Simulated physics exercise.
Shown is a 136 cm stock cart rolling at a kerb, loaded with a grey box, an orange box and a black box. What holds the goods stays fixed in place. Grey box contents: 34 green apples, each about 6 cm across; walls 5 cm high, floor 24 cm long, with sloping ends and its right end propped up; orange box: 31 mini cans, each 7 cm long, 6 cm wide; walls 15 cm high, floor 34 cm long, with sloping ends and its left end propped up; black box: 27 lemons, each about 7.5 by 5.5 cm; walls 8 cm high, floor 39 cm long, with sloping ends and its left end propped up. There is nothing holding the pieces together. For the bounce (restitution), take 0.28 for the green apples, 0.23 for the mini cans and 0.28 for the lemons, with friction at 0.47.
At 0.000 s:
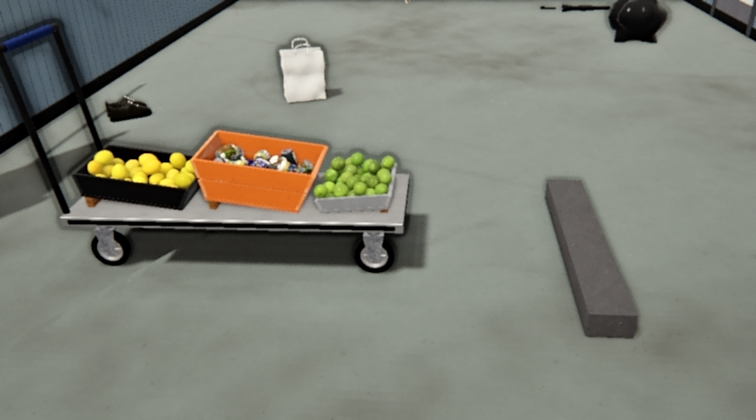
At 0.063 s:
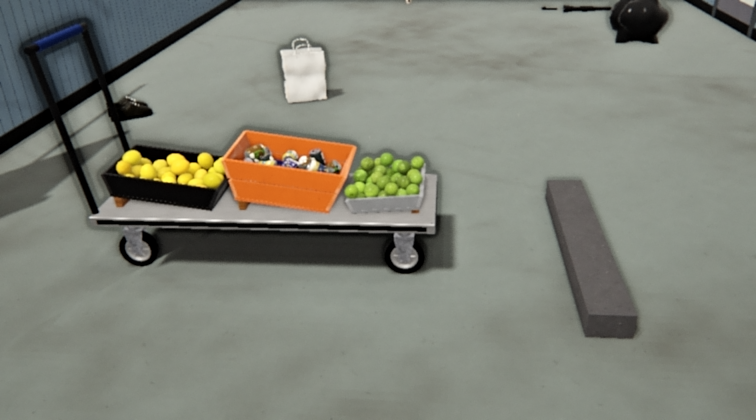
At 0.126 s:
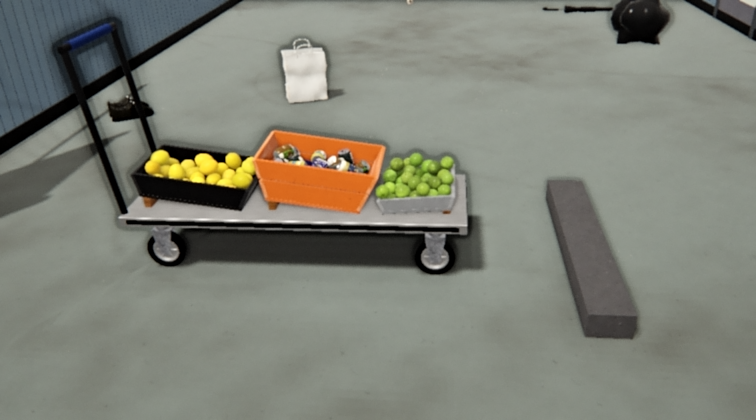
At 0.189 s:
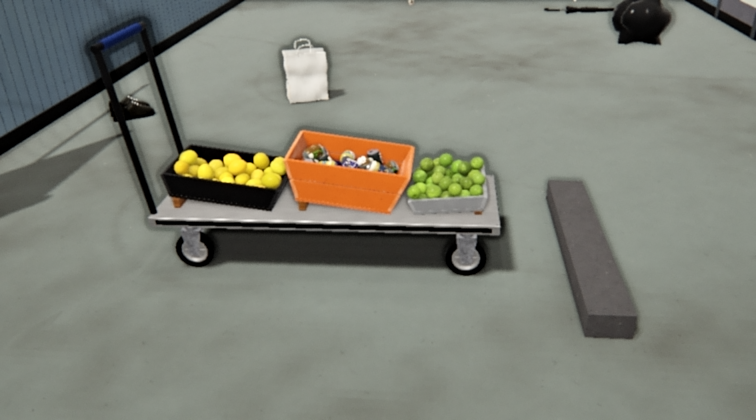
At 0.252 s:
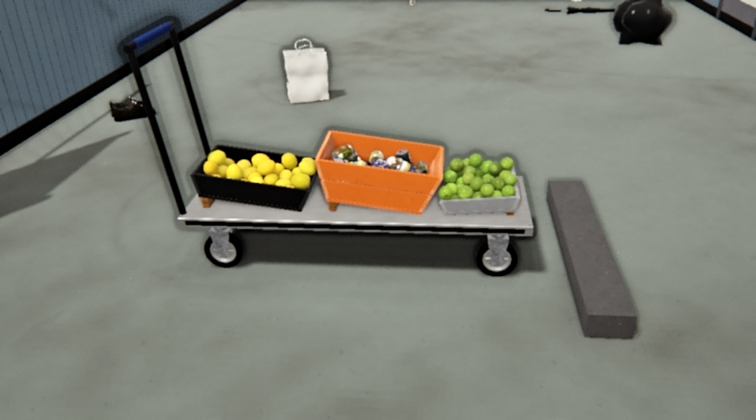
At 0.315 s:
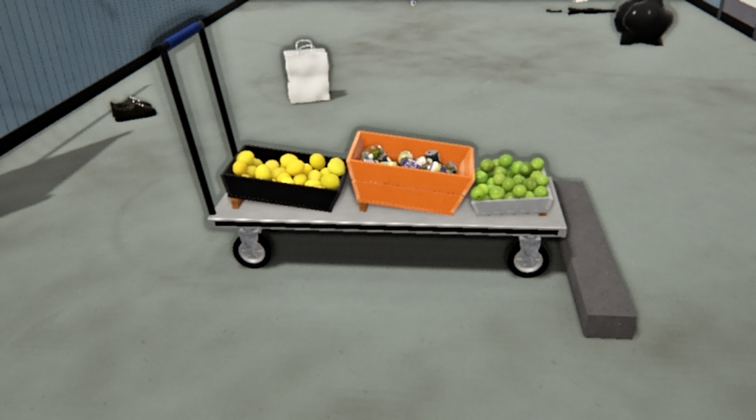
A cart carrying three boxes of yellow balls, small cans and green apples rolls right.
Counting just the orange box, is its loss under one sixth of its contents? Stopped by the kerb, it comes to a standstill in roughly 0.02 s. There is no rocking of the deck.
Yes, it loses under one sixth.
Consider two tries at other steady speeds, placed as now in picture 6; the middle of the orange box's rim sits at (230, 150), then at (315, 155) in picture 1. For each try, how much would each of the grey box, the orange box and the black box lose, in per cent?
Try by try, the grey box would lose 40 then 20 per cent, the orange box 10 then 0 per cent, and the black box 30 then 0 per cent.
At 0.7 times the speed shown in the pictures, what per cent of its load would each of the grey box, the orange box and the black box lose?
Then the grey box sheds 20 per cent, the orange box 0 per cent, and the black box 0 per cent.
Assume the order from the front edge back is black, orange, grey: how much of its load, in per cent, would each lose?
Grey box 30 %, orange box 0 %, black box 0 %.
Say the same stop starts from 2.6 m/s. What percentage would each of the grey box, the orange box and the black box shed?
Grey box 40 %, orange box 10 %, black box 10 %.
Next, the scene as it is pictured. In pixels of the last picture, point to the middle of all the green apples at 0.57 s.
Roughly (545, 186).
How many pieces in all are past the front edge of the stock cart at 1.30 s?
Count: Approx. 10.
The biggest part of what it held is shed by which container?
That would be the grey box.
After 0.35 s, impact.
After 0.45 s, grey box 31 in, 3 out, orange box 31 in, 0 out and black box 27 in, 0 out.
After 0.57 s, grey box 25 in, 9 out, orange box 31 in, 0 out and black box 27 in, 0 out.
After 0.80 s, grey box 24 in, 10 out, orange box 31 in, 0 out and black box 27 in, 0 out.
Final count (at 1.30 s), grey box 24 in, 10 out, orange box 31 in, 0 out and black box 27 in, 0 out. Asked share, 0 of 31, 0 per cent.
